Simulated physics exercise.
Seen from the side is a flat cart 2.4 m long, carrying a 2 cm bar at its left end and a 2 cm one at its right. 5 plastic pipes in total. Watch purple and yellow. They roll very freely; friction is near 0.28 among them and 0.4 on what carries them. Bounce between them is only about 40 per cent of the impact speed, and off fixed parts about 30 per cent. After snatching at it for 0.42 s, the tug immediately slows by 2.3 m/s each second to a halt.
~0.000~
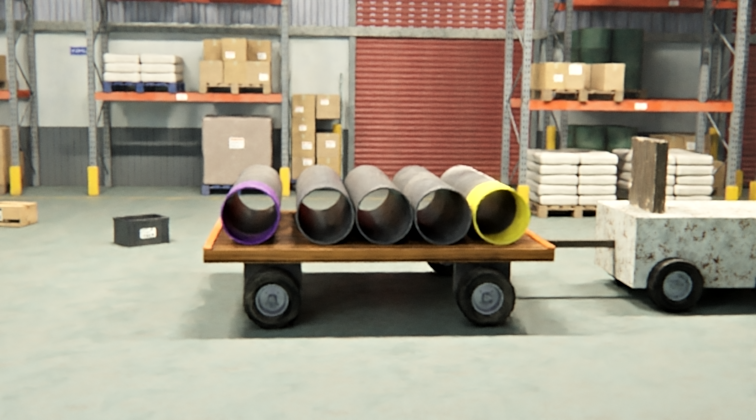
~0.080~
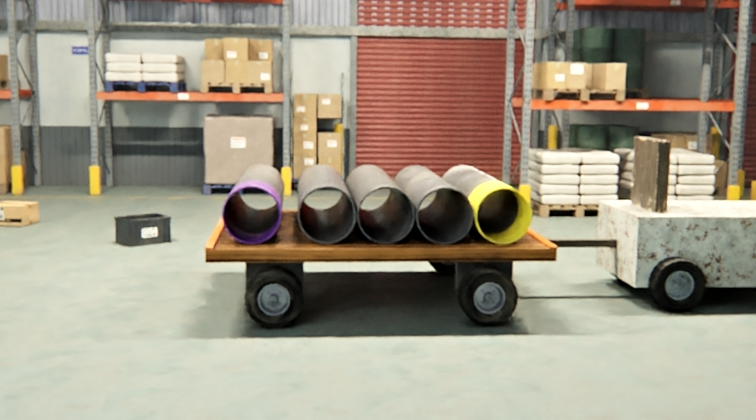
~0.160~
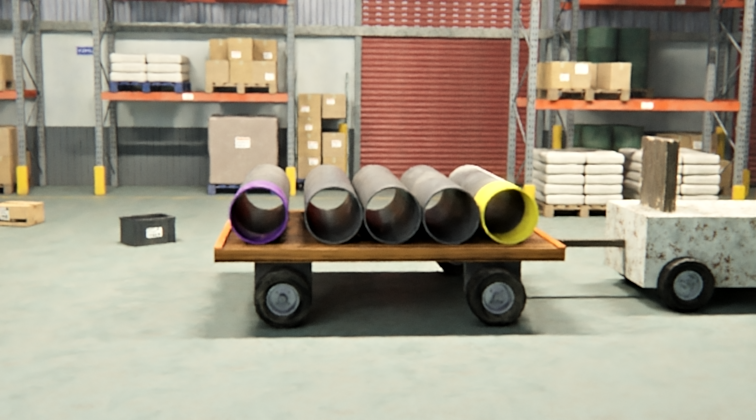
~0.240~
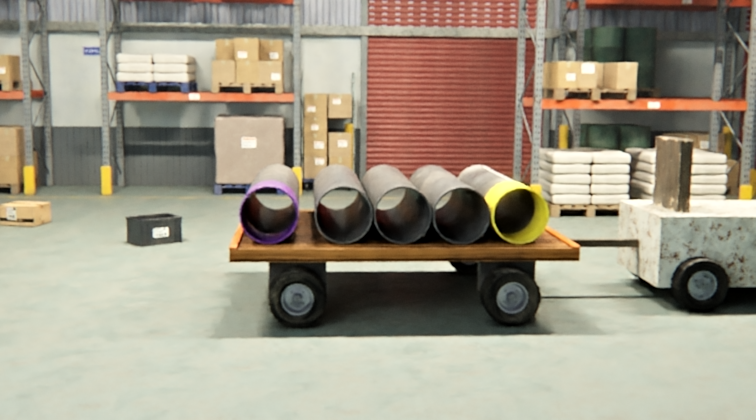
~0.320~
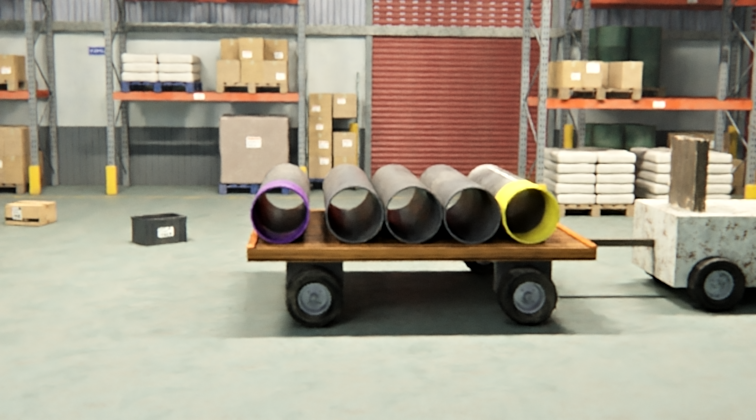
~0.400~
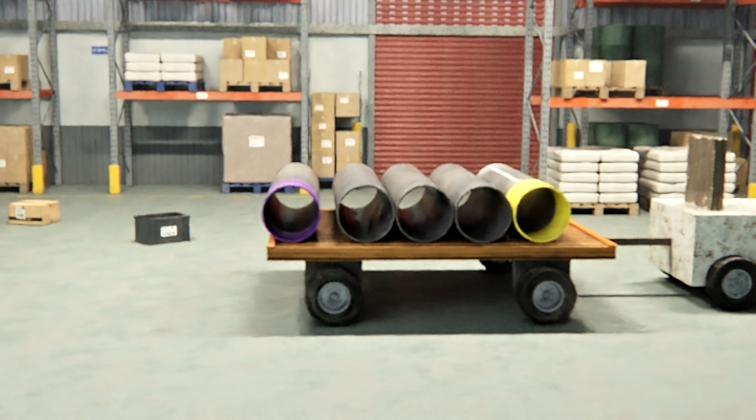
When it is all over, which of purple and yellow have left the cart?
As I see it, purple will come out; yellow will stay in.
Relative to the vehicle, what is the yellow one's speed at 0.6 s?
Roughly 0.7 m/s.
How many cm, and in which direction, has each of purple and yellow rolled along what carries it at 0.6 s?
Purple 30 left, yellow 30 left.
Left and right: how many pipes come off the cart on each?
Tally: Left 1 / right 0.
After 0.6 s, purple is on the deck, 5 cm from the left bar, rolling left along the cart; yellow is on the deck, 60 cm from the right bar, rolling left along the cart; 0 gone from the cart.
After 0.7 s, purple is over the left bar and falling; yellow is on the deck, 65 cm from the right bar, rolling left along the cart; 1 gone from the cart.
After 0.8 s, purple is over the left bar and falling; yellow is on the deck, 70 cm from the right bar, rolling left along the cart; 1 gone from the cart.
After 0.9 s, purple is over the left bar and falling; yellow is on the deck, 75 cm from the right bar, rolling left along the cart; 1 gone from the cart.
At rest (1.9 s), purple is over the left bar and down; yellow is on the deck, 80 cm from the right bar; 1 gone from the cart.
